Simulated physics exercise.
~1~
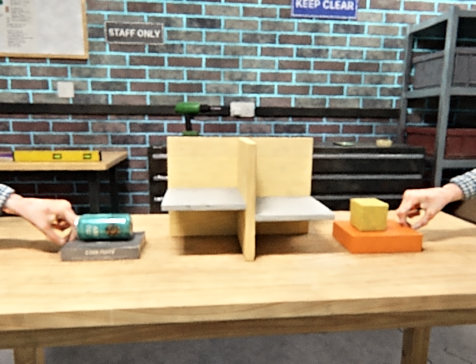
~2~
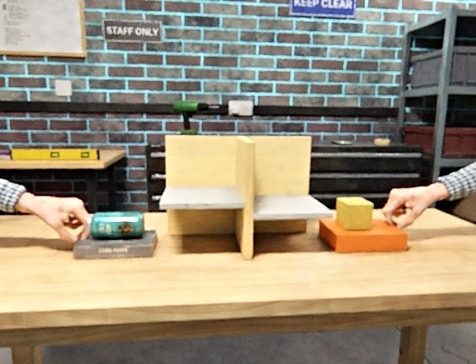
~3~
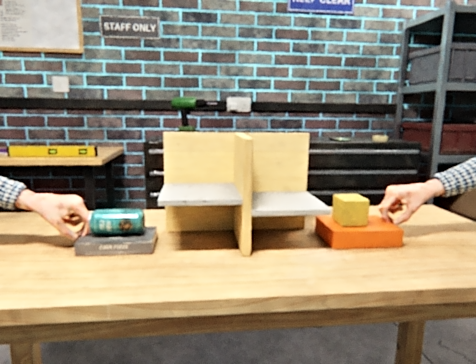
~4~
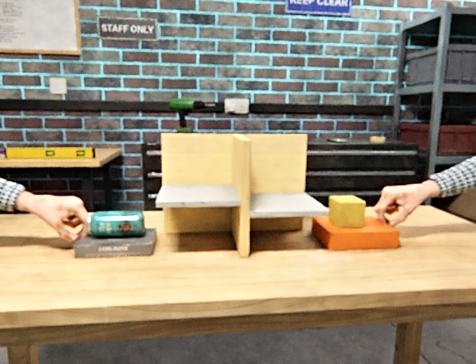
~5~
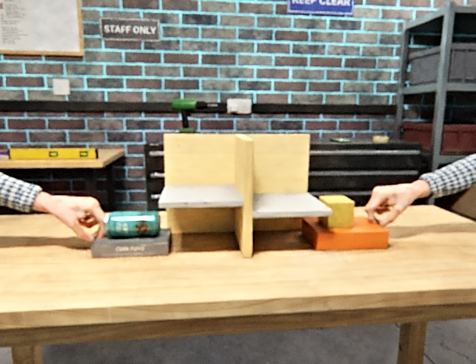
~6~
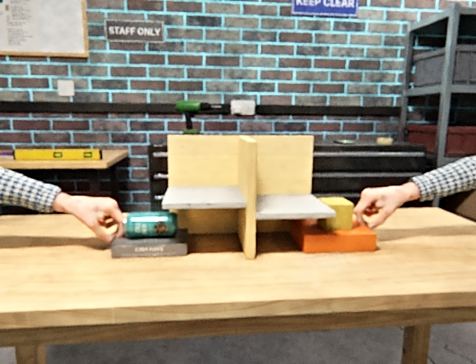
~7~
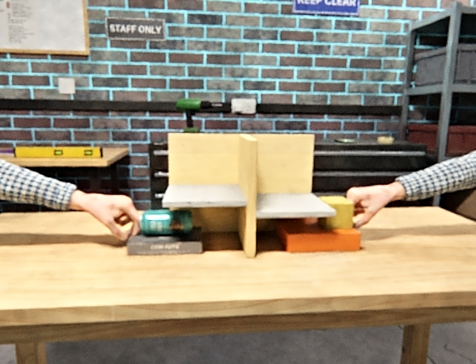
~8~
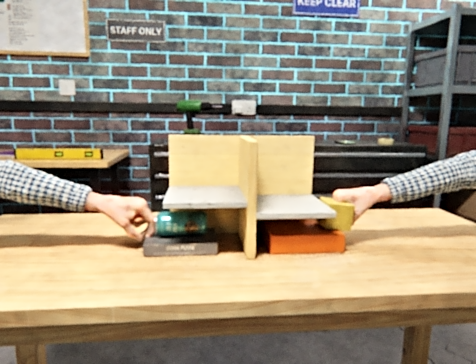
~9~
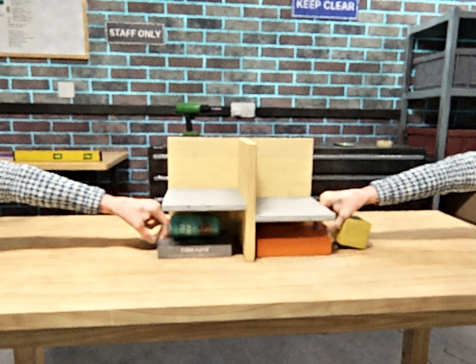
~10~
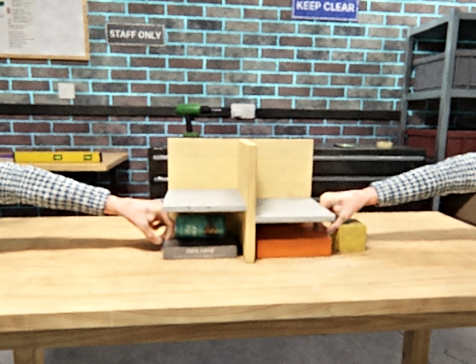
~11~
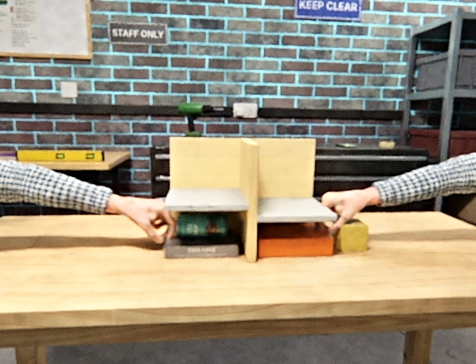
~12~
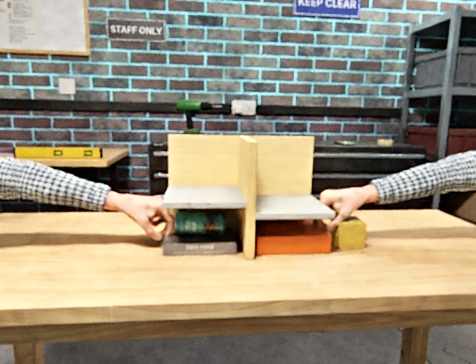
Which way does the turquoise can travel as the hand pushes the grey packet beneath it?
The turquoise can travels to the right, riding on the grey packet until it is under the left shelf.
A pale wooden stand with two grey shelves sits on a workshop table, seen from the front by a slightly swaying camera, with a brick wall behind. At the left, a hand holds a grey packet carrying a turquoise can on its side; at the right, another holds an orange tray with a yellow block on top. Both hands push their loads inward. The can rides beneath the left shelf, while the yellow block is held back at the right shelf's edge as the tray slides under. The block tips off and rests on the table beside the tray, with the can under its shelf.
